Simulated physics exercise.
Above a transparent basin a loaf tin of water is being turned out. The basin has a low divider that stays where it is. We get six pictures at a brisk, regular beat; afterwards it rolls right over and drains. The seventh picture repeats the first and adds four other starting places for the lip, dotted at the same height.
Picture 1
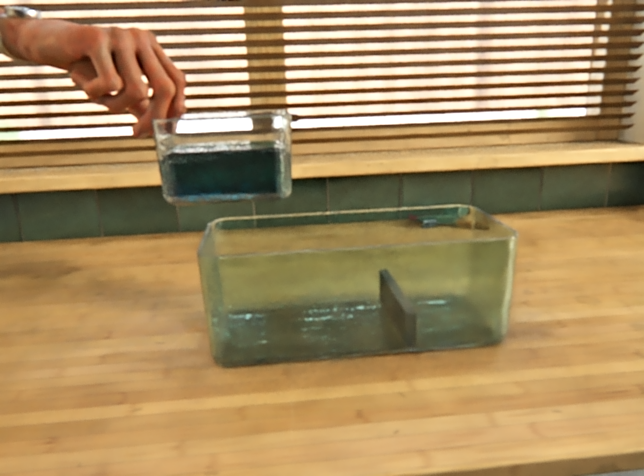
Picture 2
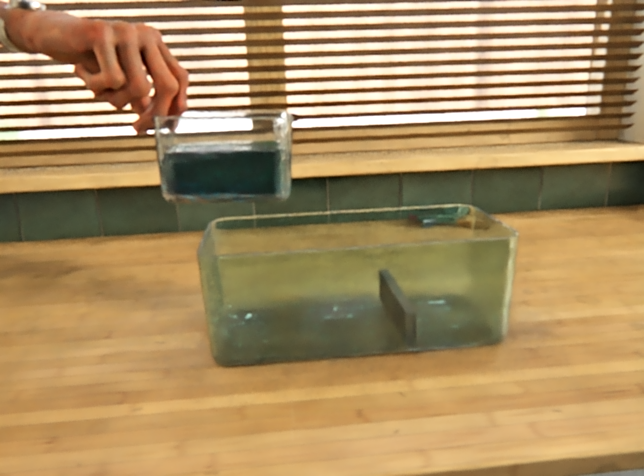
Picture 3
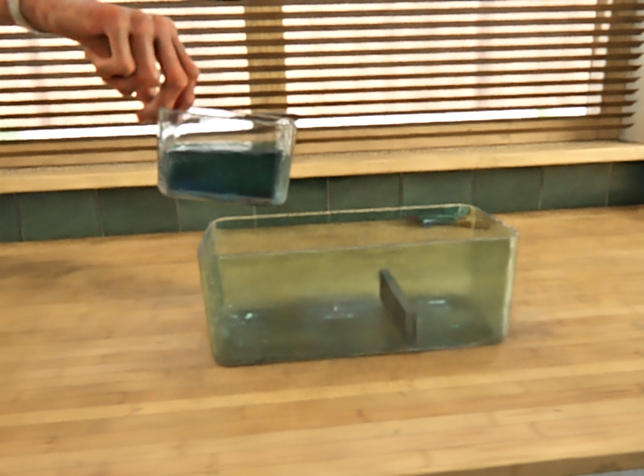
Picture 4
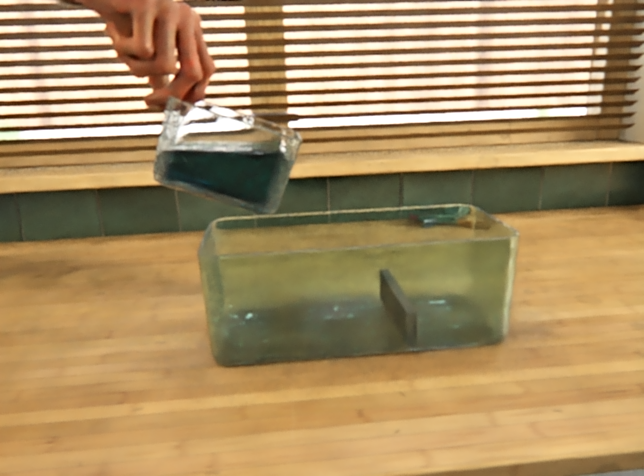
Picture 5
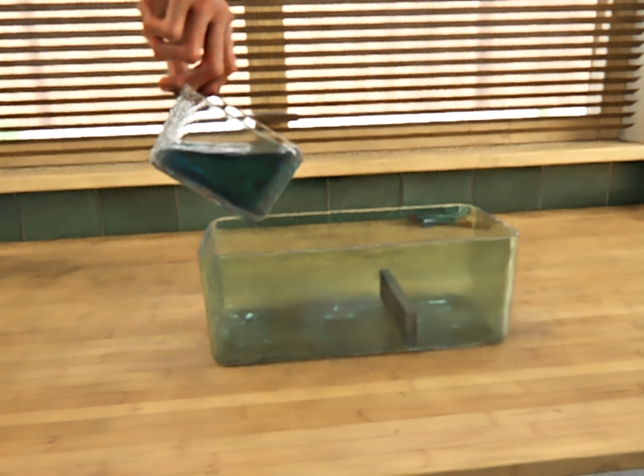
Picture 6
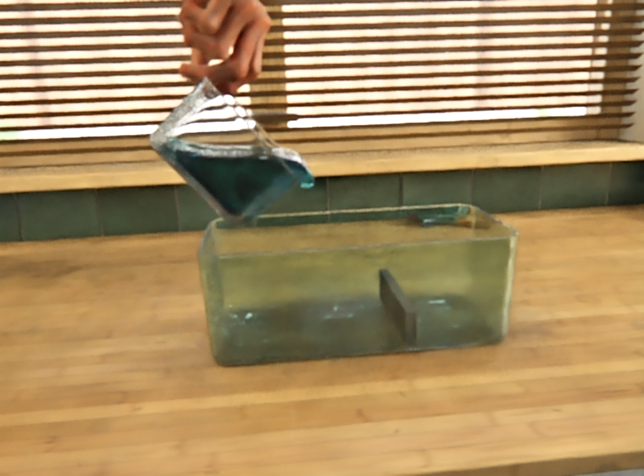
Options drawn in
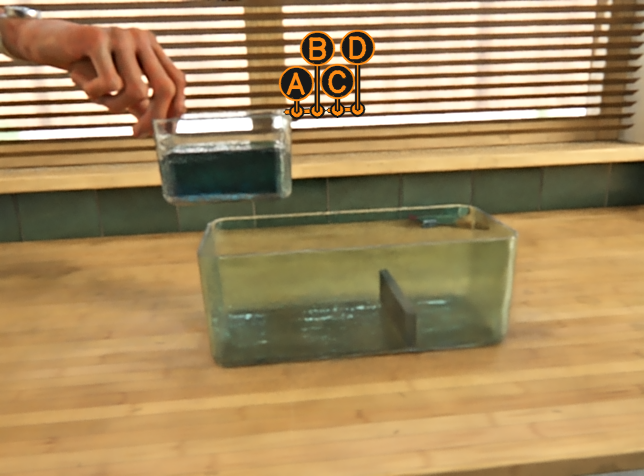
On a wooden counter by a window blind, a hand held a clear container of dark blue water above a glass basin and tilted it rightward until some water slipped over its lip.
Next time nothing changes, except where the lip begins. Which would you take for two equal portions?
Go for D.
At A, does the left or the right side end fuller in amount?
The left one.
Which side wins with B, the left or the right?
The left one.
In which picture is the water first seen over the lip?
Picture 6.
On the marked copy, A at (296, 111); B at (317, 110); C at (337, 109); D at (357, 109).
Choosing A, about 92 % ends left of the wall and 7 % right of it.
Choosing B, about 96 % ends left of the wall and 3 % right of it.
Choosing C, about 78 % ends left of the wall and 21 % right of it.
Choosing D, about 50 % ends left of the wall and 50 % right of it.
